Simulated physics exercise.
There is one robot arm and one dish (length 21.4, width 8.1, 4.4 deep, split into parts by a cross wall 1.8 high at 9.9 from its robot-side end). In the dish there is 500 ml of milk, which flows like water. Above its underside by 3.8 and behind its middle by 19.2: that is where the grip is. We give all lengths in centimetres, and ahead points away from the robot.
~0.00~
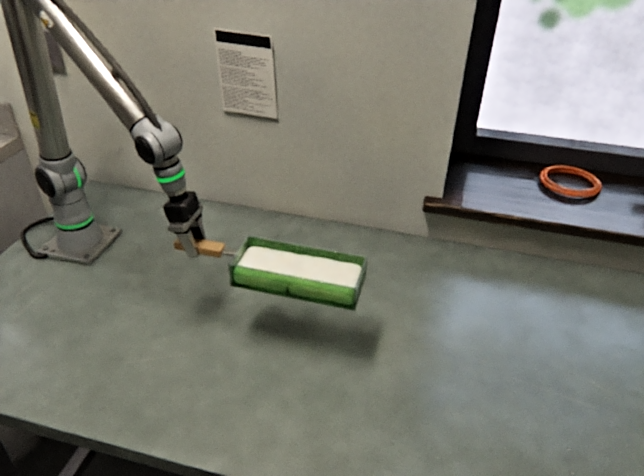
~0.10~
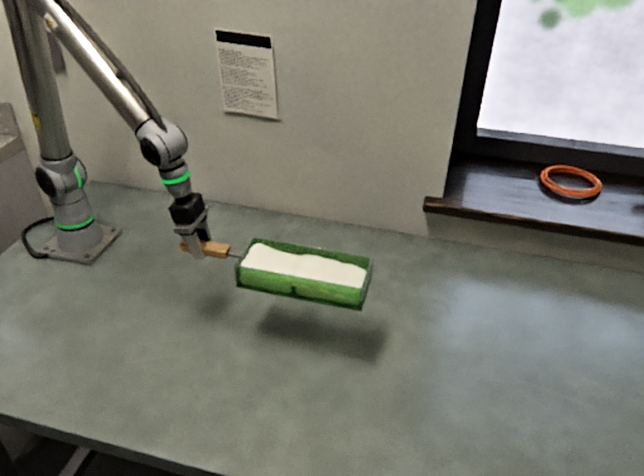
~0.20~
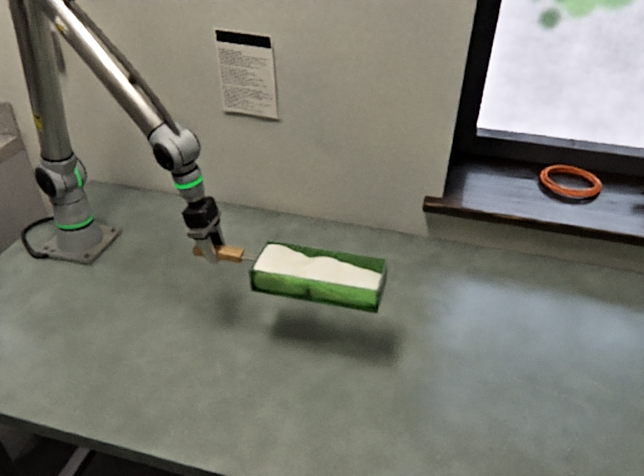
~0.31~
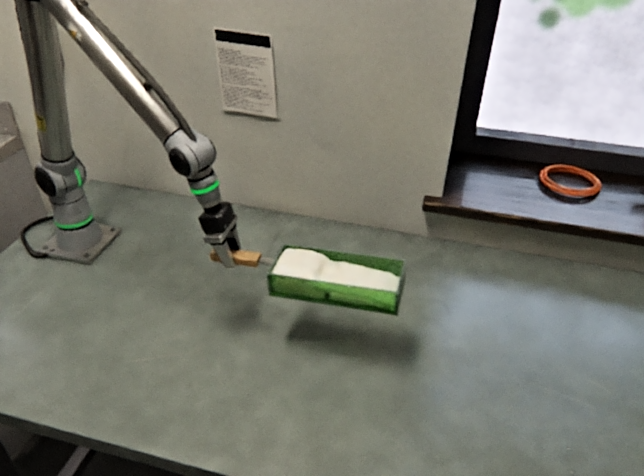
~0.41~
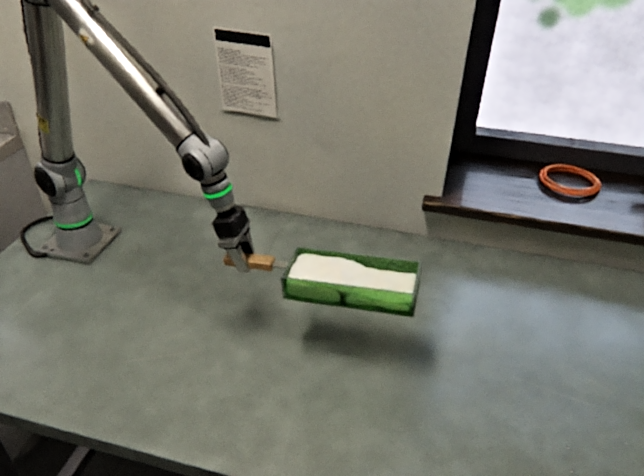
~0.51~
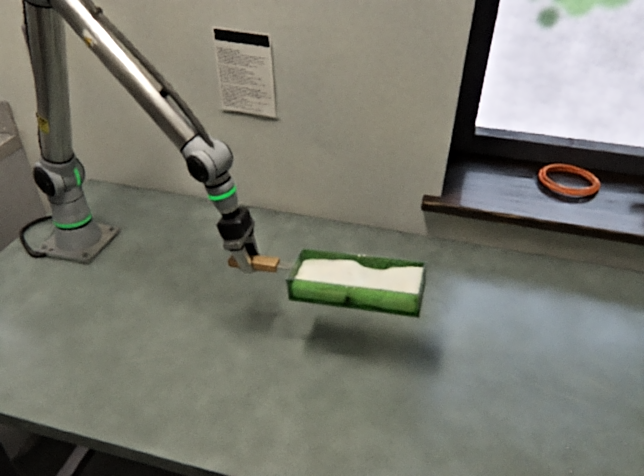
On a grey worktop by a window, a robot arm moving a green-sided dish rightward above the surface, white liquid sloshing inside.
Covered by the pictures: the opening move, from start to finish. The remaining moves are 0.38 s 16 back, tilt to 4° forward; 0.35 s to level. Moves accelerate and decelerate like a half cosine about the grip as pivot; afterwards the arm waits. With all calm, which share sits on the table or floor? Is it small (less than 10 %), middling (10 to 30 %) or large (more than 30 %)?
It is middling.
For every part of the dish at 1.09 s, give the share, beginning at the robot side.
50 % robot side, 30 % far side.
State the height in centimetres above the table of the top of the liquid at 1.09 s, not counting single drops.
About 18 cm.
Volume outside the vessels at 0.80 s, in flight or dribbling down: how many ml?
It comes to close to 80 ml.
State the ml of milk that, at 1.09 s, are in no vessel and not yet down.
15 ml.
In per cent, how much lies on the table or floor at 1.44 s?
It comes to around 18 percent.
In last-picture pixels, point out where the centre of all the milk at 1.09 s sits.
My best guess is about (256, 273).
After 0.80 s, tilted 3° forward, liquid up to 16 above the table; 300 ml in the far-side part, 125 ml in the robot-side part, 75 ml in the air or running down outside.
After 1.09 s, tilted 1° forward, liquid up to 21 above the table; 250 ml in the robot-side part, 160 ml in the far-side part, 80 ml on the table or floor, 15 ml in the air or running down outside.
After 1.44 s, level, liquid up to 16 above the table; 225 ml in the far-side part, 185 ml in the robot-side part, 95 ml on the table or floor.
After 2.24 s, level, liquid up to 15 above the table; 220 ml in the far-side part, 190 ml in the robot-side part, 95 ml on the table or floor.
In the end, 220 ml in the far-side part, 185 ml in the robot-side part, 95 ml on the table or floor. That is 19 % on the table or floor.
